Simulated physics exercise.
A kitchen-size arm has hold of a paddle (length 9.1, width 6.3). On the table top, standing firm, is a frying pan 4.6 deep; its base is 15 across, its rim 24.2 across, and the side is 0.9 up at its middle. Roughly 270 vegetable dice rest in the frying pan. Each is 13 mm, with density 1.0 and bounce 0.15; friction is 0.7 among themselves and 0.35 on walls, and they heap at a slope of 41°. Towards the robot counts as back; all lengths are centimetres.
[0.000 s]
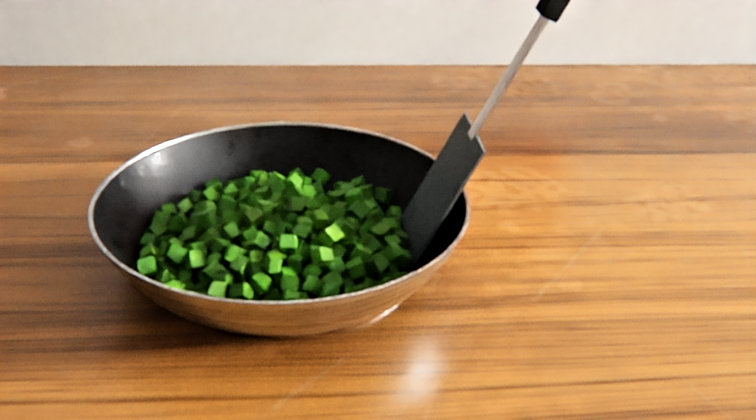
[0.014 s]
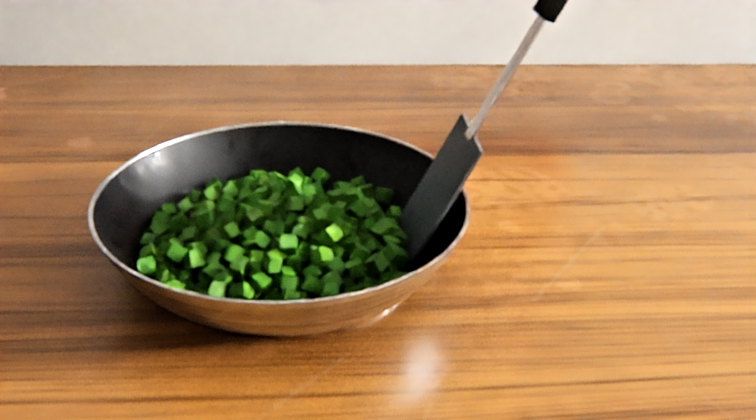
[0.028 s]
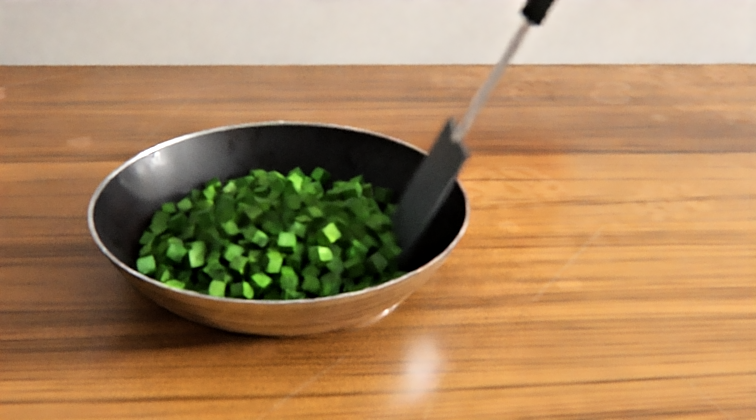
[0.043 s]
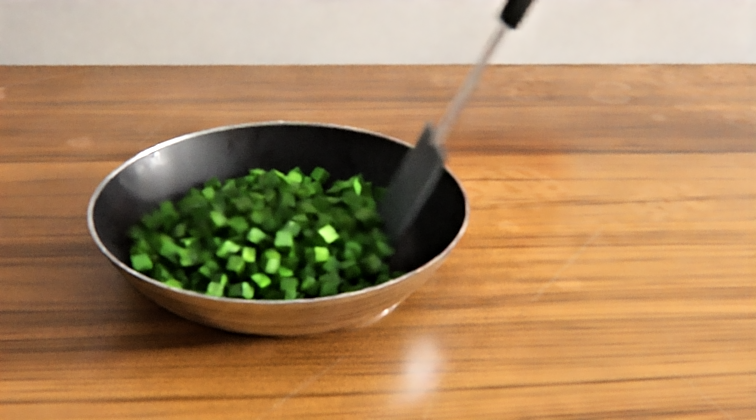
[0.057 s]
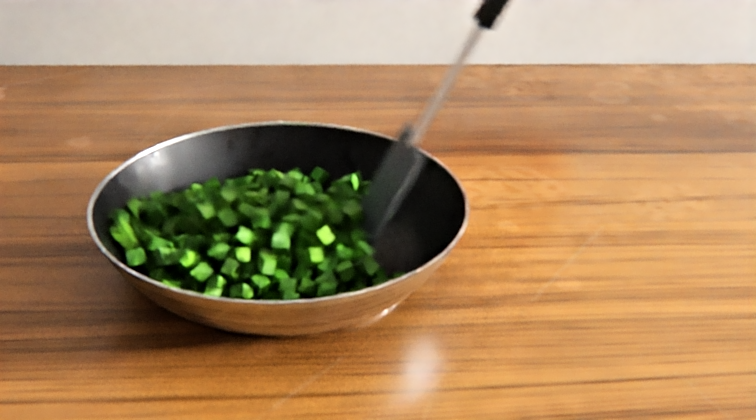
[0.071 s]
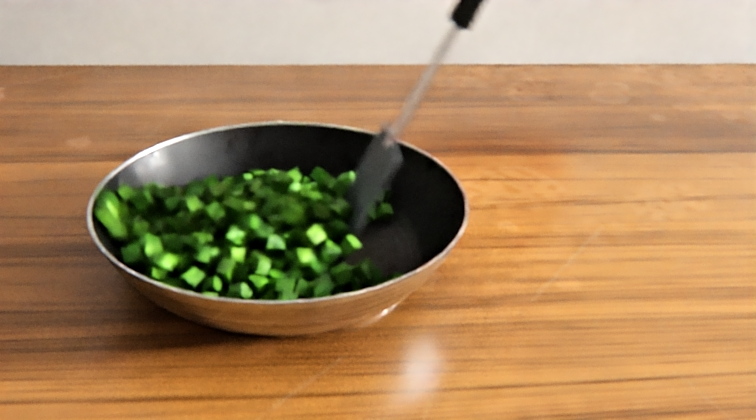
The clip opens on a dark-lined frying pan heaped with green vegetable dice on a wooden table top, a black paddle resting inside its right side. After a nearly still start, the paddle sweeps left through the pan, pushing the dice up against the left side and baring dark surface on the right.
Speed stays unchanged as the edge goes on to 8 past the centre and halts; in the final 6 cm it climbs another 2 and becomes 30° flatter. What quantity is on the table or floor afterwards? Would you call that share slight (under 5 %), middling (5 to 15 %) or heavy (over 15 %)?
It is heavy.
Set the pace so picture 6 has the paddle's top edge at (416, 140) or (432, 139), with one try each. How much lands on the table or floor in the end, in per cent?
Some 15 and 10 per cent.
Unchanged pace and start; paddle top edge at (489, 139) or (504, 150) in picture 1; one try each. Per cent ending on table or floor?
Around 25 per cent, then around 20 per cent.
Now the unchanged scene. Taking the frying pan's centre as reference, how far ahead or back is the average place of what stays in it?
It sits some 3.5 centimetres ahead of centre.
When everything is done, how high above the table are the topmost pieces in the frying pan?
It reaches around 6.0 cm.
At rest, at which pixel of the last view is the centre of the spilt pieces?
Close to (43, 253) in pixels.
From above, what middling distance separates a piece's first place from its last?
Some 5 cm.
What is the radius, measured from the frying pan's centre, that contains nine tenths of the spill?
Seen from above, roughly 20 cm.
After 0.11 s, sloping 64°, highest piece 7 above the table; 271 in the frying pan, 2 on the blade or in flight.
After 0.14 s, sloping 54°, highest piece 9 above the table; 266 in the frying pan, 7 on the blade or in flight.
After 0.36 s, sloping 34°, highest piece 6 above the table; 220 in the frying pan, 50 on the table or floor, 3 on the blade or in flight.
After 1.41 s, sloping 34°, highest piece 6 above the table; 218 in the frying pan, 55 on the table or floor.
In the end, 218 in the frying pan, 55 on the table or floor. That is 20 % on the table or floor.
